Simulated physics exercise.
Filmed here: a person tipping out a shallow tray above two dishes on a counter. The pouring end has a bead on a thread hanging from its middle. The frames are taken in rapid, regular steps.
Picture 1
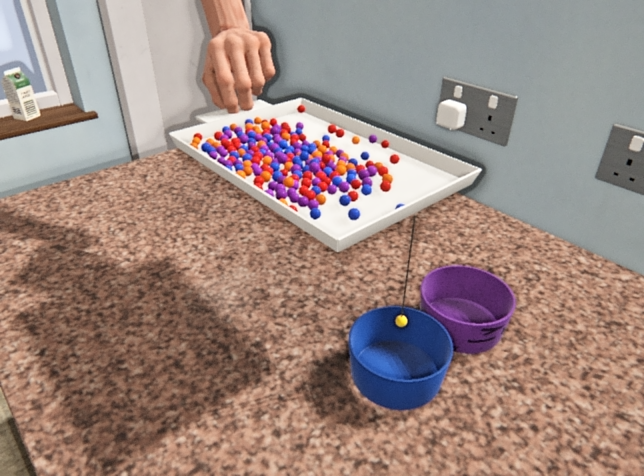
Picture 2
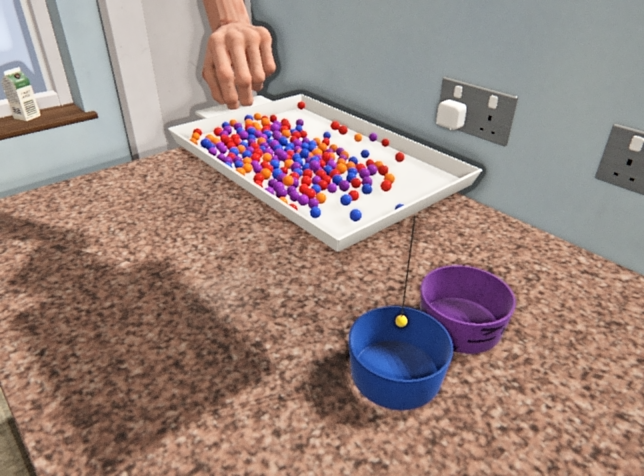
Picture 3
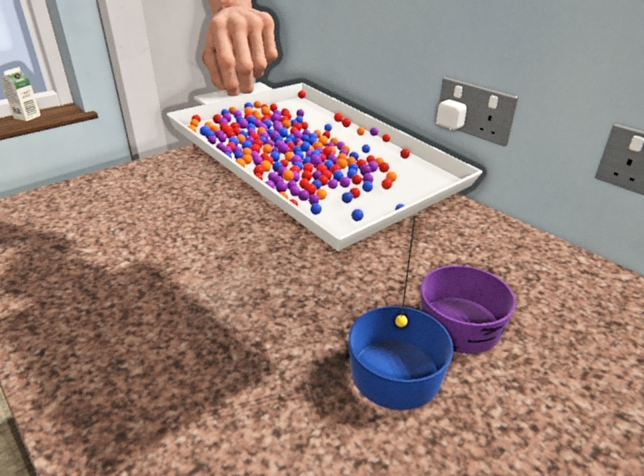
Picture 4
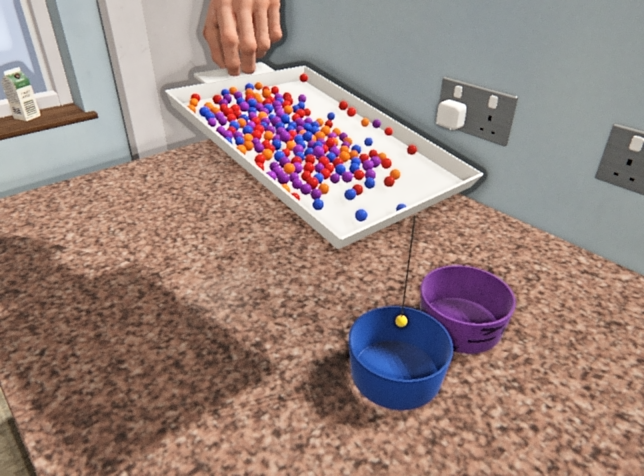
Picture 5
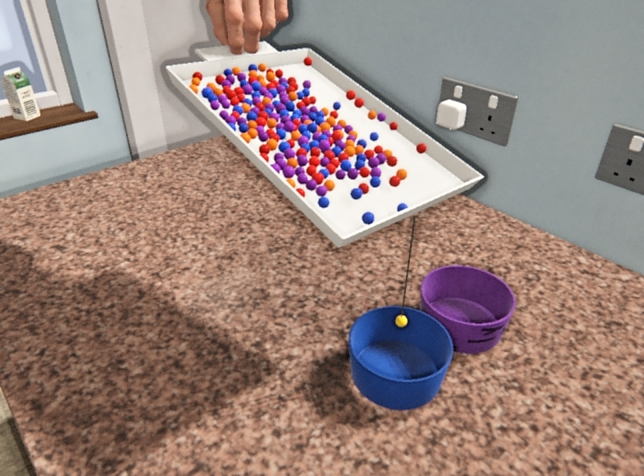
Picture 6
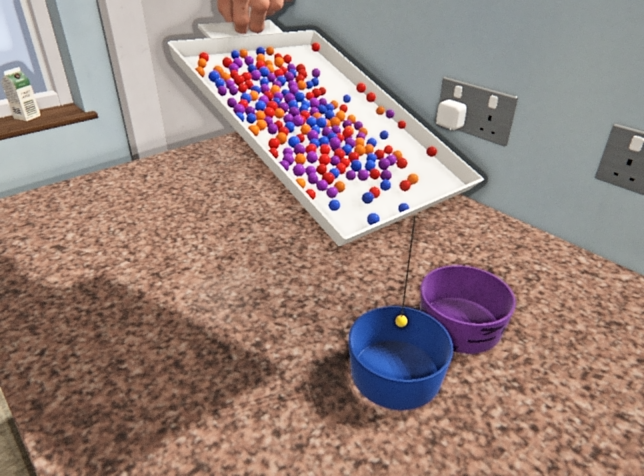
On a speckled kitchen counter, a hand holds a white tray of colourful beads, its near end above a blue dish and a purple dish, a yellow bead hanging on a thread. The hand raises the far end, steepening the tray gradually, and the beads begin to shift, spreading down its surface.
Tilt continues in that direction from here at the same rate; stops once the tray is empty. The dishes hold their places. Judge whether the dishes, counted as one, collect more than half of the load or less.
The catch is short of half the load.
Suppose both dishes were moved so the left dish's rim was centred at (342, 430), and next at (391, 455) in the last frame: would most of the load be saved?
Placing 1: A minority of it. Placing 2: A minority of it.
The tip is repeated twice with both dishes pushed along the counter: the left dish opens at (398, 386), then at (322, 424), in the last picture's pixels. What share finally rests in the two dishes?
Trial 1 around 70 percent, trial 2 around 20 percent.
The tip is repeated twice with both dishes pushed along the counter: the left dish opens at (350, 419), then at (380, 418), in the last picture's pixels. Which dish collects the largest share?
Trial one goes to the one to the right, trial two to the one to the right.
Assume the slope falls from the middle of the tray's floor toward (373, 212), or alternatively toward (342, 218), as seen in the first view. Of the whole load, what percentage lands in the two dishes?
About 20 % and 10 %.
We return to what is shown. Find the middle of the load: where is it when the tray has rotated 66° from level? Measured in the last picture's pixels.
The centre of the load shows up near (462, 232) in the last view.
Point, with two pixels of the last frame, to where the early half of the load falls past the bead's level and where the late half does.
I'd place the first part at (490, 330) and the rest at (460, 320).
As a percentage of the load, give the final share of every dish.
Left dish: 10; right dish: 20 percent.
Just after the last frame, tray tipped steeply; roughly half on the tray; just a few in the left dish; just a few in the right dish; about a tenth outside both; roughly half in the air.
A moment on, tray tipped past a quarter turn; about a tenth in the left dish; about a tenth in the right dish; roughly two thirds outside both; about a tenth in the air.
Further on, tray tipped past a quarter turn; about a tenth in the left dish; roughly a quarter in the right dish; the larger part outside both.
When it is over, tray tipped past a quarter turn; about a tenth in the left dish; roughly a quarter in the right dish; the larger part outside both.
